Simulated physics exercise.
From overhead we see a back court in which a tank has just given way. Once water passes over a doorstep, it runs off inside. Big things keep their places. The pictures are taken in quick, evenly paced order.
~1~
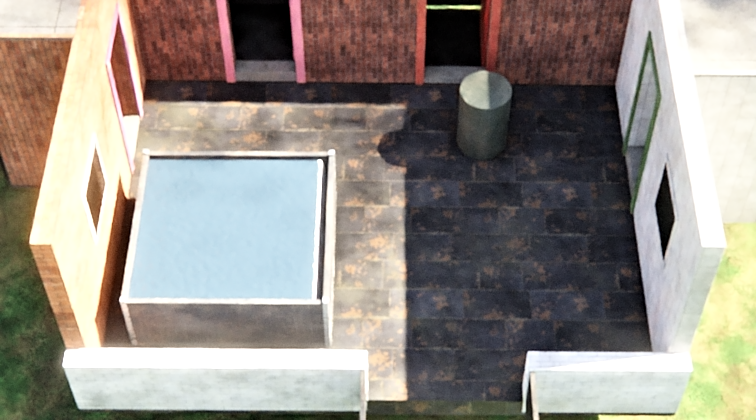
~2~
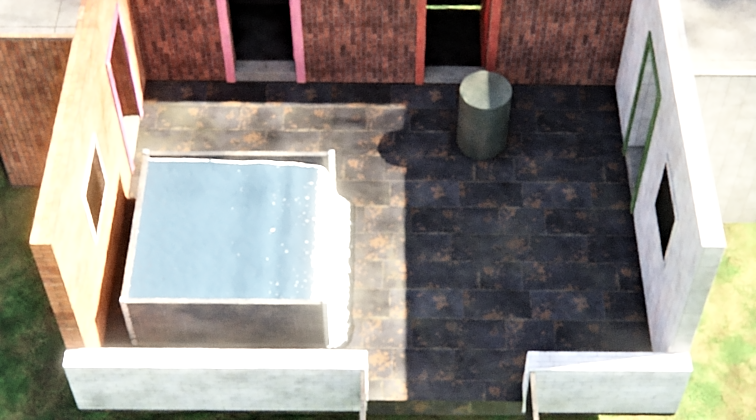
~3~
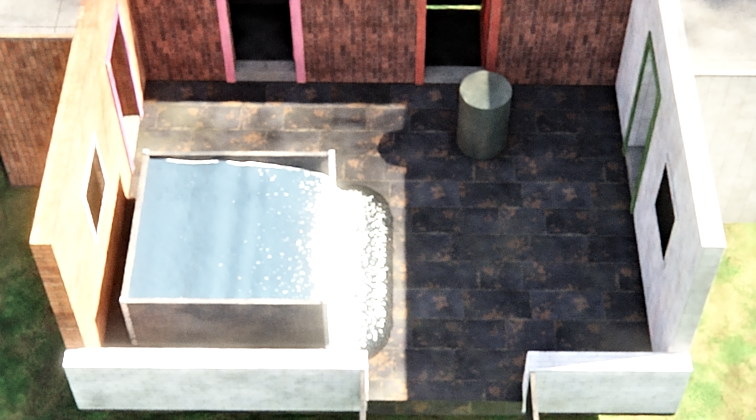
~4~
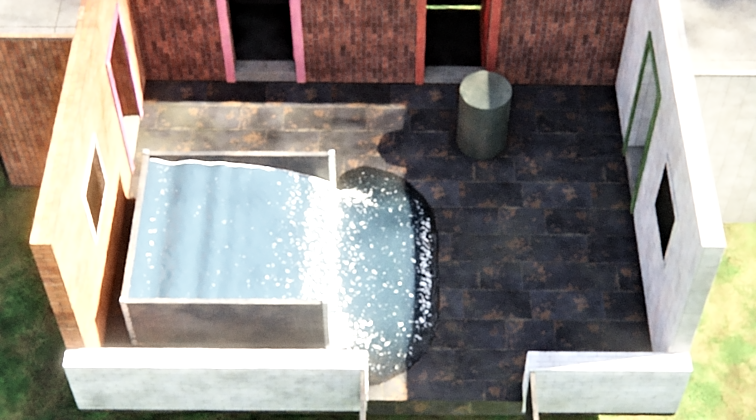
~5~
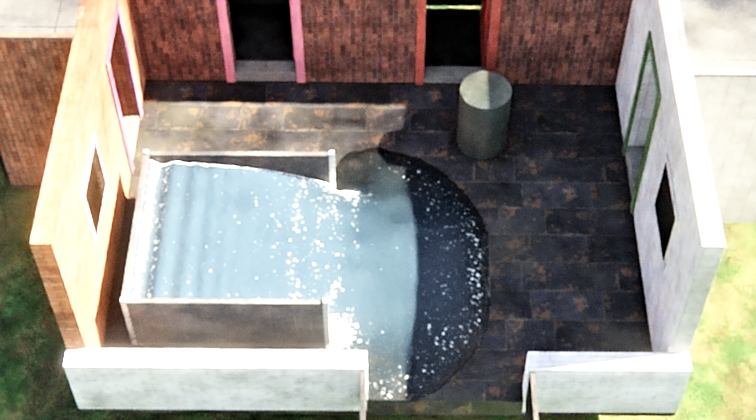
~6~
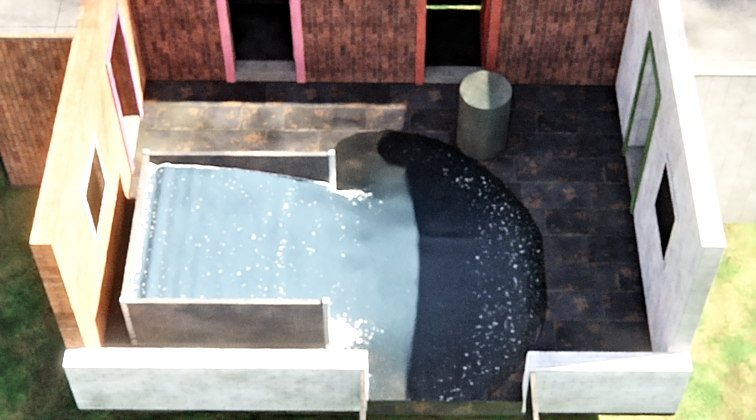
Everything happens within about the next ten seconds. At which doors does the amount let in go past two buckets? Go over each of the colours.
Outcome: The purple door passes two buckets of inflow, the green door passes two buckets of inflow, the pink door stays within two buckets of inflow, the red door passes two buckets of inflow.
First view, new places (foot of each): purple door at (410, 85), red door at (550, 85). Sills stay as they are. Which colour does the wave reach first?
It's the door marked green.
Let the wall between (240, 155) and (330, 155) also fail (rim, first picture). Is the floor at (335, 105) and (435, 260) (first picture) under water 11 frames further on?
Submerged, then unwetted.
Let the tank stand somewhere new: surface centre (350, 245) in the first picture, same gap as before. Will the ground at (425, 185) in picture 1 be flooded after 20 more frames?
Unflooded.
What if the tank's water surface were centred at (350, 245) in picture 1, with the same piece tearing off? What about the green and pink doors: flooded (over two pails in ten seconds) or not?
I'd say the green door runs past the limit and the pink door remains below.
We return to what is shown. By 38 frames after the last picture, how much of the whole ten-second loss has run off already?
Estimate: Some 65 %.
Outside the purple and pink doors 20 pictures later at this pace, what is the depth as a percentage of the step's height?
I'd put it at close to 0 and 0 per cent.
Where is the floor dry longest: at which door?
Answer - the door marked purple.
A moment on, water covers 60 % of the floor; the purple door not reached, the green door wet at the sill, nothing in, the pink door not reached, the red door wet at the sill, nothing in.
Next, water covers 60 % of the floor; the purple door not reached, the green door over two buckets in, the pink door not reached, the red door under two buckets in.
Then, water covers 70 % of the floor; the purple door not reached, the green door far over two buckets in, the pink door not reached, the red door over two buckets in.
Later, water covers 90 % of the floor; the purple door under two buckets in, the green door far over two buckets in, the pink door wet at the sill, nothing in, the red door over two buckets in.
In the end, water covers 95 % of the floor; the purple door far over two buckets in, the green door far over two buckets in, the pink door wet at the sill, nothing in, the red door over two buckets in.
